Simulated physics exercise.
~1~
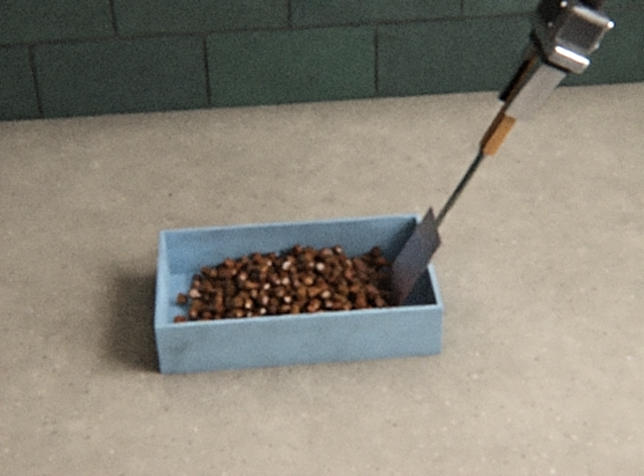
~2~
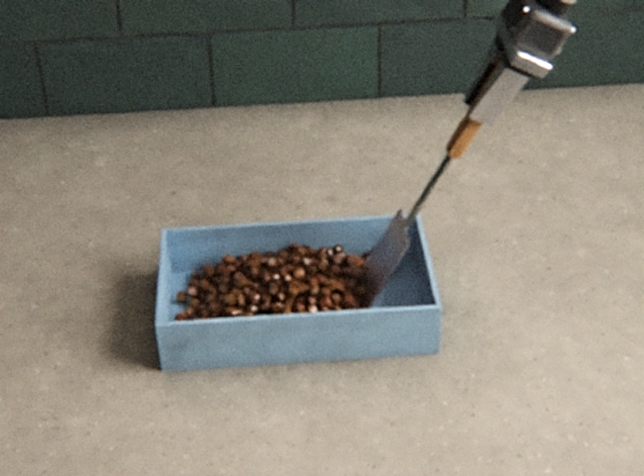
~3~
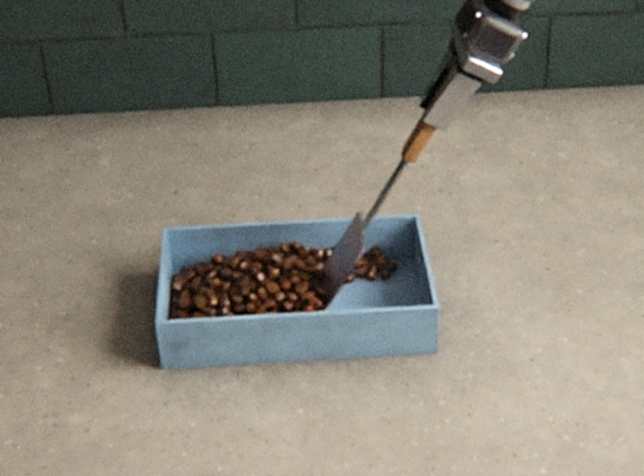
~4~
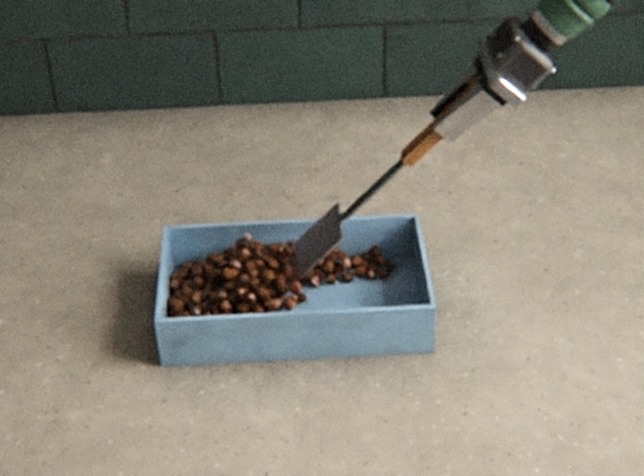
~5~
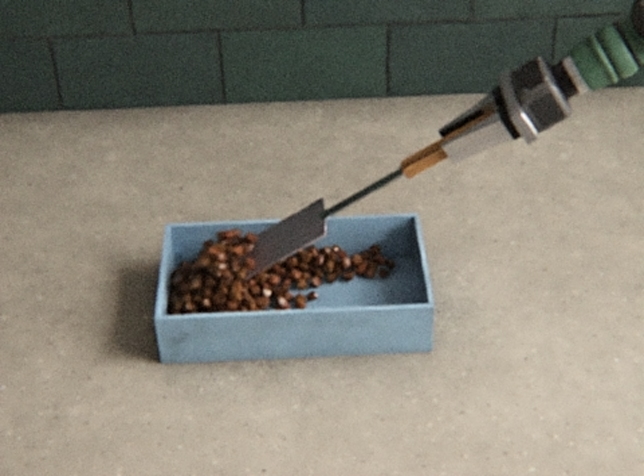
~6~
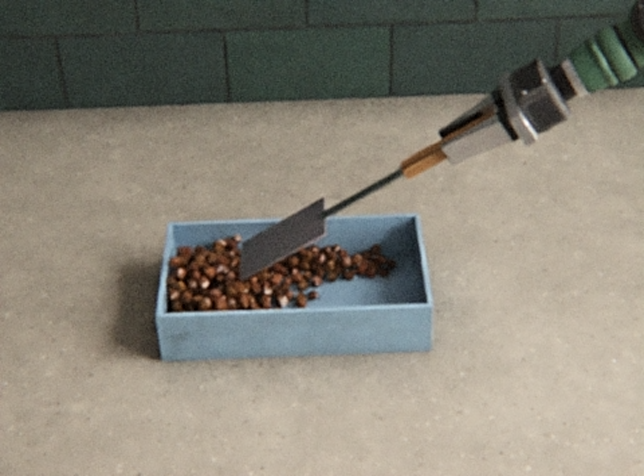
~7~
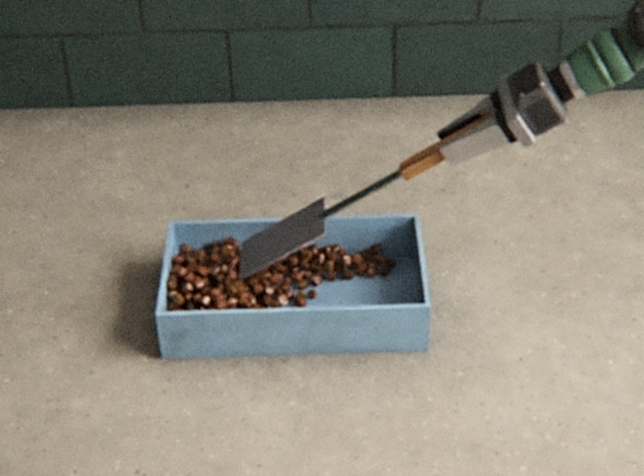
A robot arm holding a flat turner pushed brown pellets leftward through a blue tray on the table, heaping them toward the left side, then lifted and tilted the blade lower and held it still over the pile, with the pellets staying inside.
